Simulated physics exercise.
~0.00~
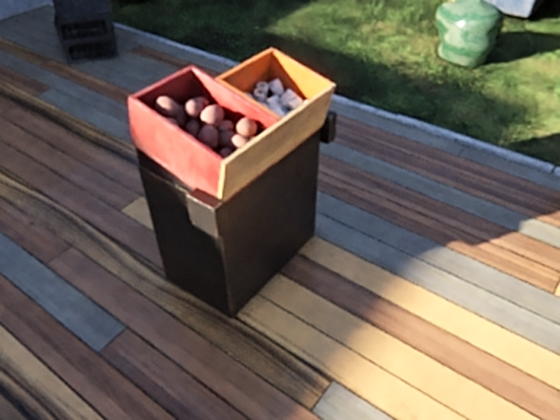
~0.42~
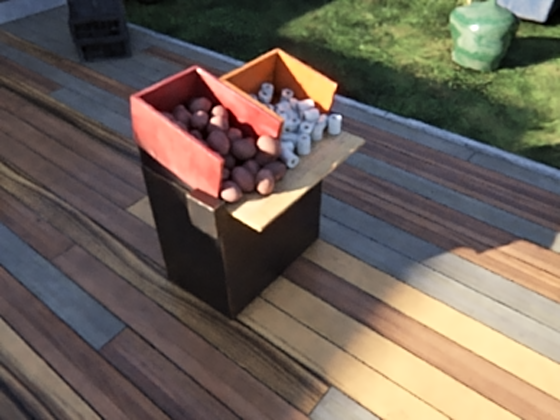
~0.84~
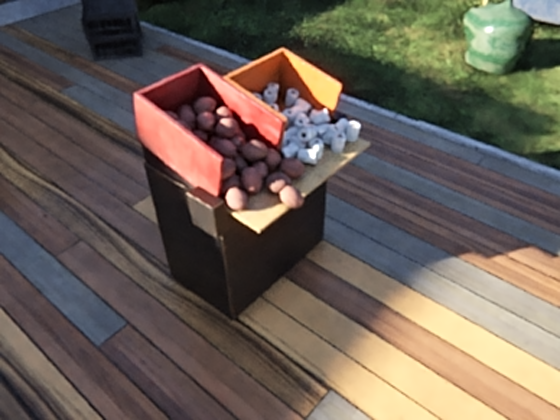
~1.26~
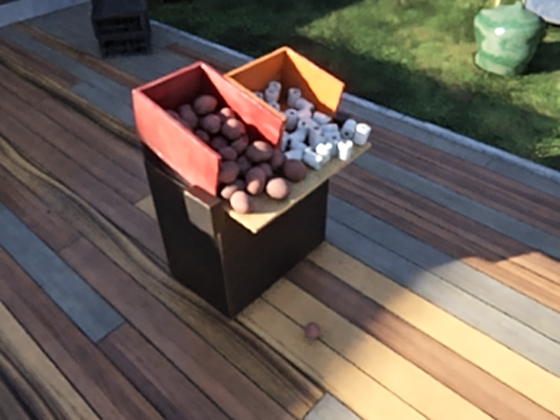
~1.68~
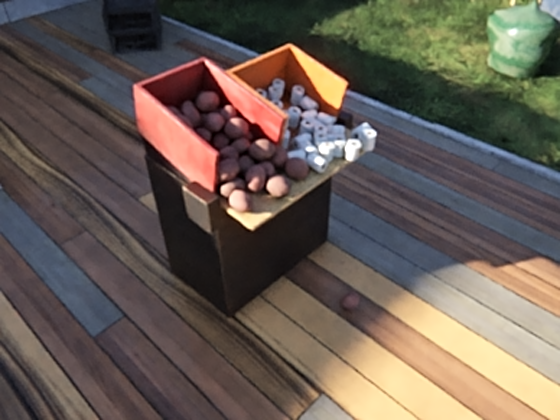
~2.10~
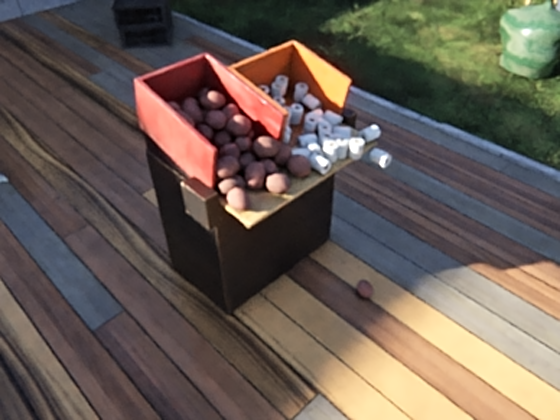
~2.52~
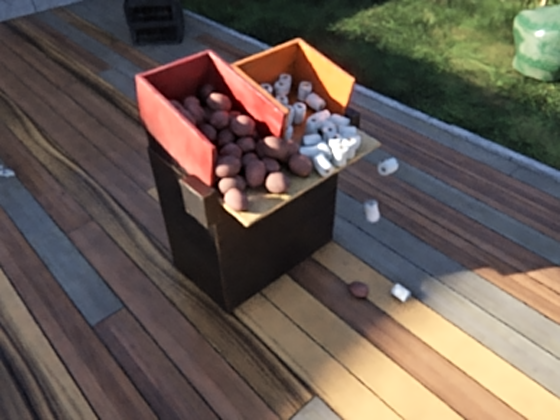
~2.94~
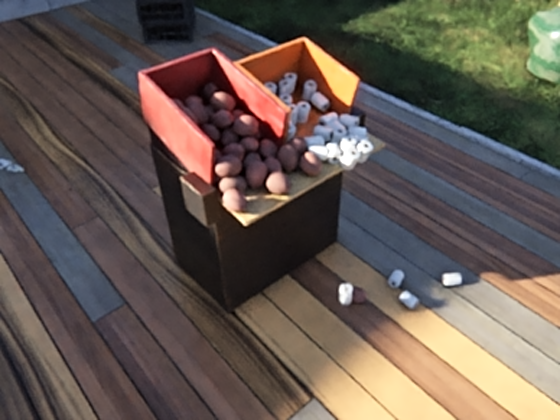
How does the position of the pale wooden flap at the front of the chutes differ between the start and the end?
At the start the flap is raised, leaning across the front of the chutes and closing them in. By the end it has been lowered onto its side and juts out in front with potatoes and rolls resting on it.
A red chute full of round reddish-brown potatoes and an orange chute of white rolls sit side by side on a dark stand, seen from above on a striped wooden deck. Grass and a green pot lie behind, and the view drifts slowly sideways. The pale wooden flap across the front drops open, and both loads slide forward onto it in a heap. One potato falls to the boards, then several white rolls tumble off the right side. At the end, four rolls and the potato lie on the deck, while most pieces remain in the chutes and on the flap.
